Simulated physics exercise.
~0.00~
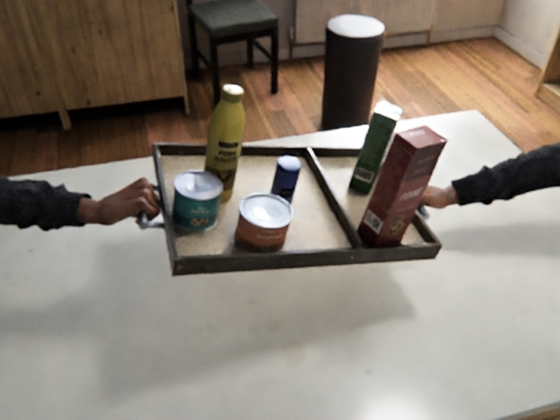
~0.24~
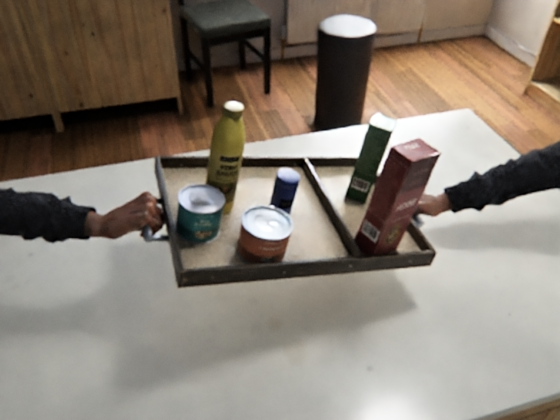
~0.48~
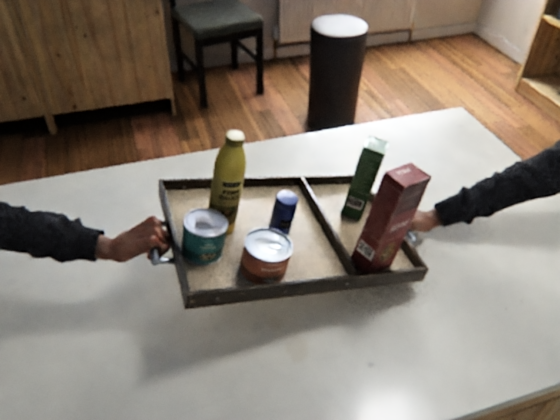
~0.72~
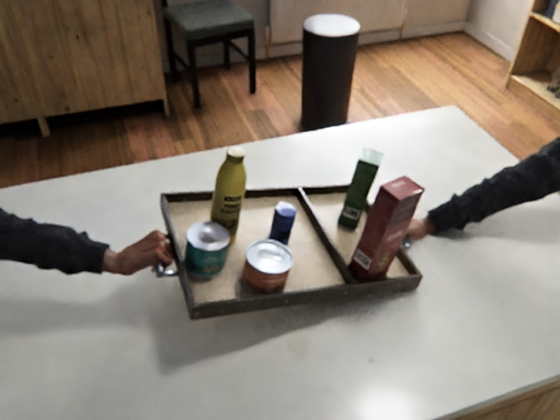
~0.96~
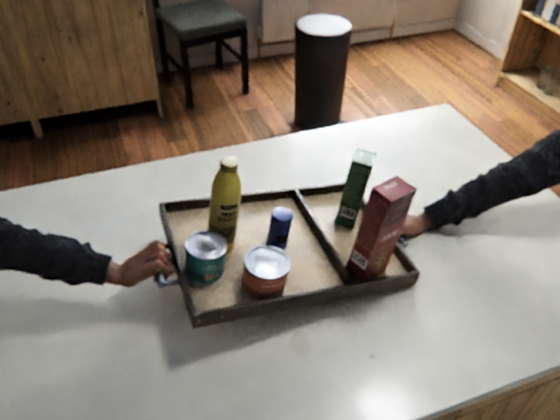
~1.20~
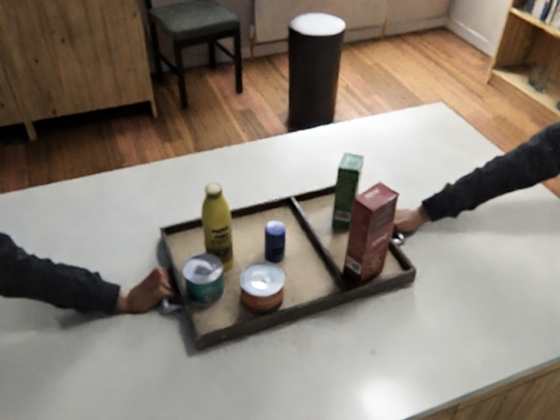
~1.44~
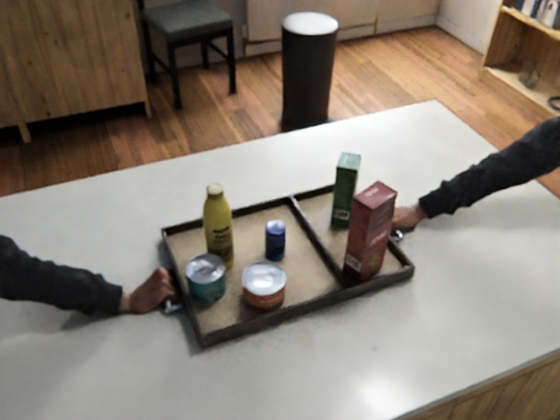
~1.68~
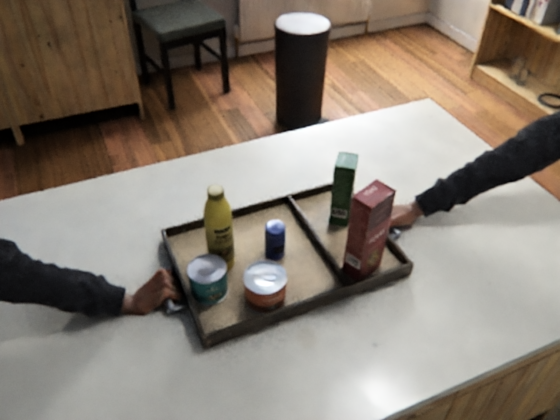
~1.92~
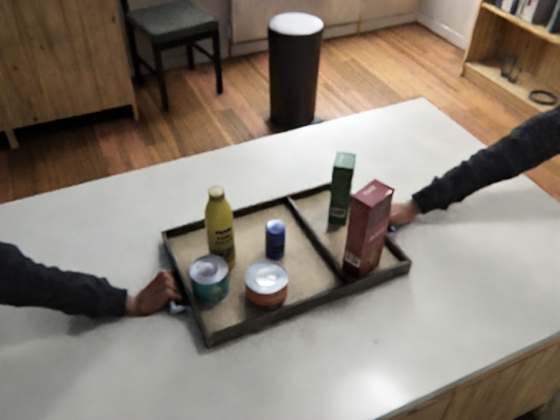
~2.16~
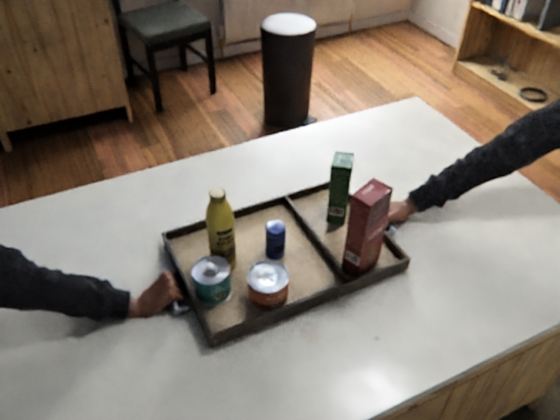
In the video, two hands lower a wooden tray holding a yellow bottle, two tins, a blue shaker and green and red cartons toward a white table. Its right edge touches first, then it drops flat, and all the items end upright with the hands still at the handles.
